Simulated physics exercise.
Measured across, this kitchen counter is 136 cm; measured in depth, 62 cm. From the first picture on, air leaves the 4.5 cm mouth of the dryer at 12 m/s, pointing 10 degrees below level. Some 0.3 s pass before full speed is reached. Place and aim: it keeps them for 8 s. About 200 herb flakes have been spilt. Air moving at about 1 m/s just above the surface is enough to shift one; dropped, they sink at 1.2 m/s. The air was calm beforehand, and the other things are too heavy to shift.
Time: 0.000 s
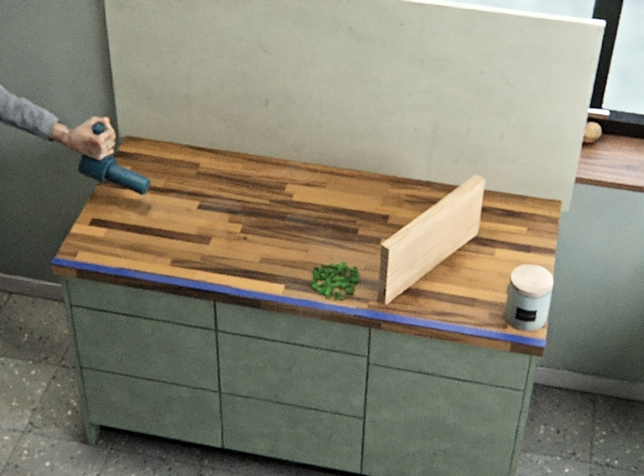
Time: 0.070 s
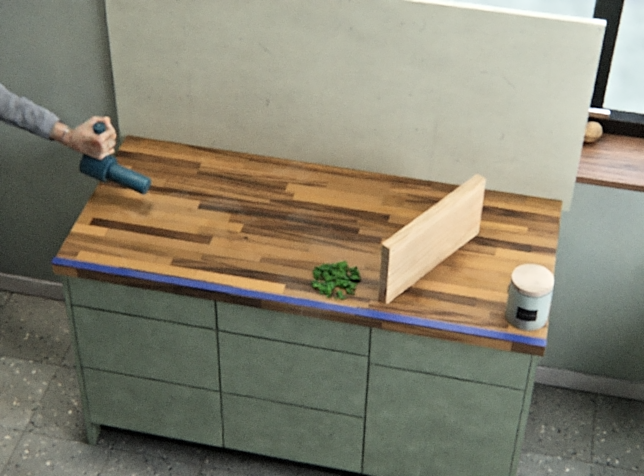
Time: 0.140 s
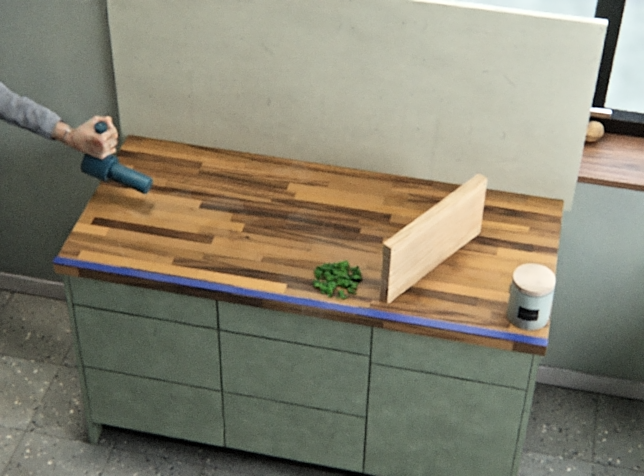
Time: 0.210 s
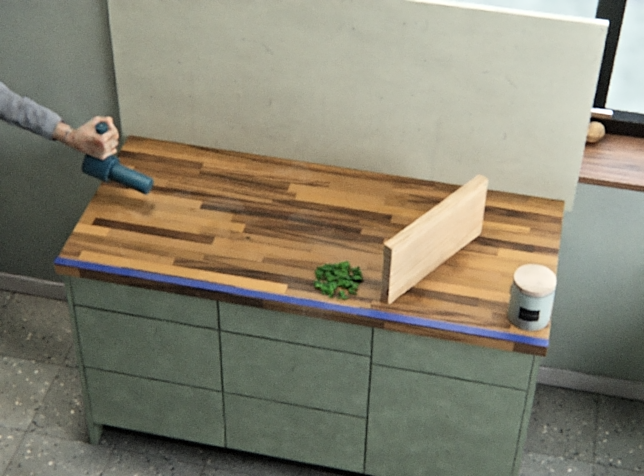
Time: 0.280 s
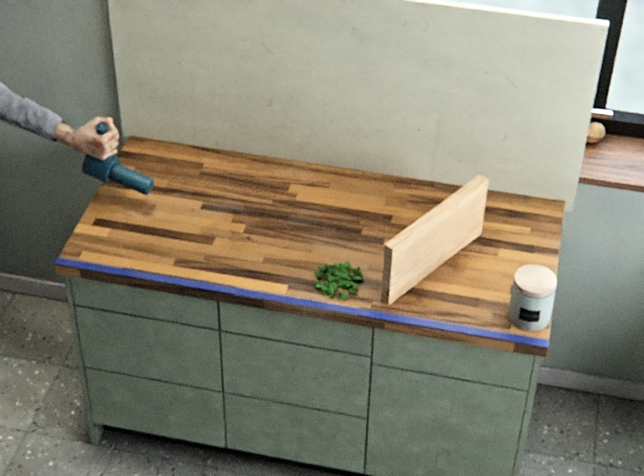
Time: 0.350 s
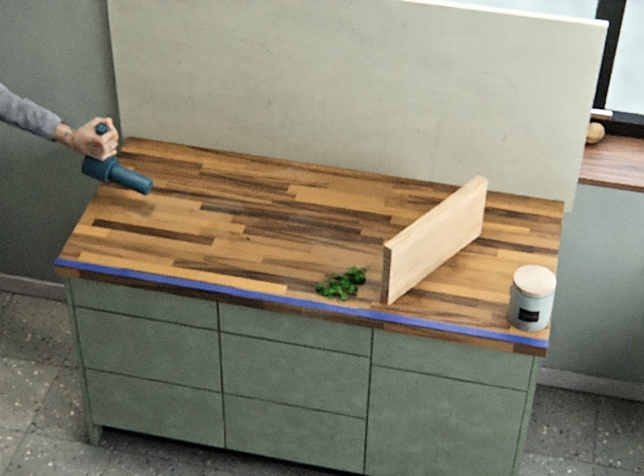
Green herb flakes lie still on a wooden counter as a hand aims a dryer, then some shift slightly right.
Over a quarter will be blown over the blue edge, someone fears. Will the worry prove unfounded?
No - the share over that edge tops a quarter.
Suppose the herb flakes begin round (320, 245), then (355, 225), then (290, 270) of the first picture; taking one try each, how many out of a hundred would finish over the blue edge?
In turn: 0 per cent, 0 per cent, 90 per cent.
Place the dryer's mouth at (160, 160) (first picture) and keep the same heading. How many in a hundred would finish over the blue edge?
Estimate: About 100 %.
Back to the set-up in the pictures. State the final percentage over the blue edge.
Close to 80 percent.
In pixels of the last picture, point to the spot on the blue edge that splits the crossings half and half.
The middle crossing sits close to (368, 318) in the last picture.
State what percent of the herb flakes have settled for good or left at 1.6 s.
The share is near 90 per cent.
After 1.6 s, 12 % are on the move or not yet settled, 84 % are over the blue edge.
After 2.6 s, 8 % are on the move or not yet settled, 84 % are over the blue edge.
After 4.4 s, 5 % are on the move or not yet settled, 84 % are over the blue edge.
After 8.0 s, at the end, 84 % are over the blue edge.
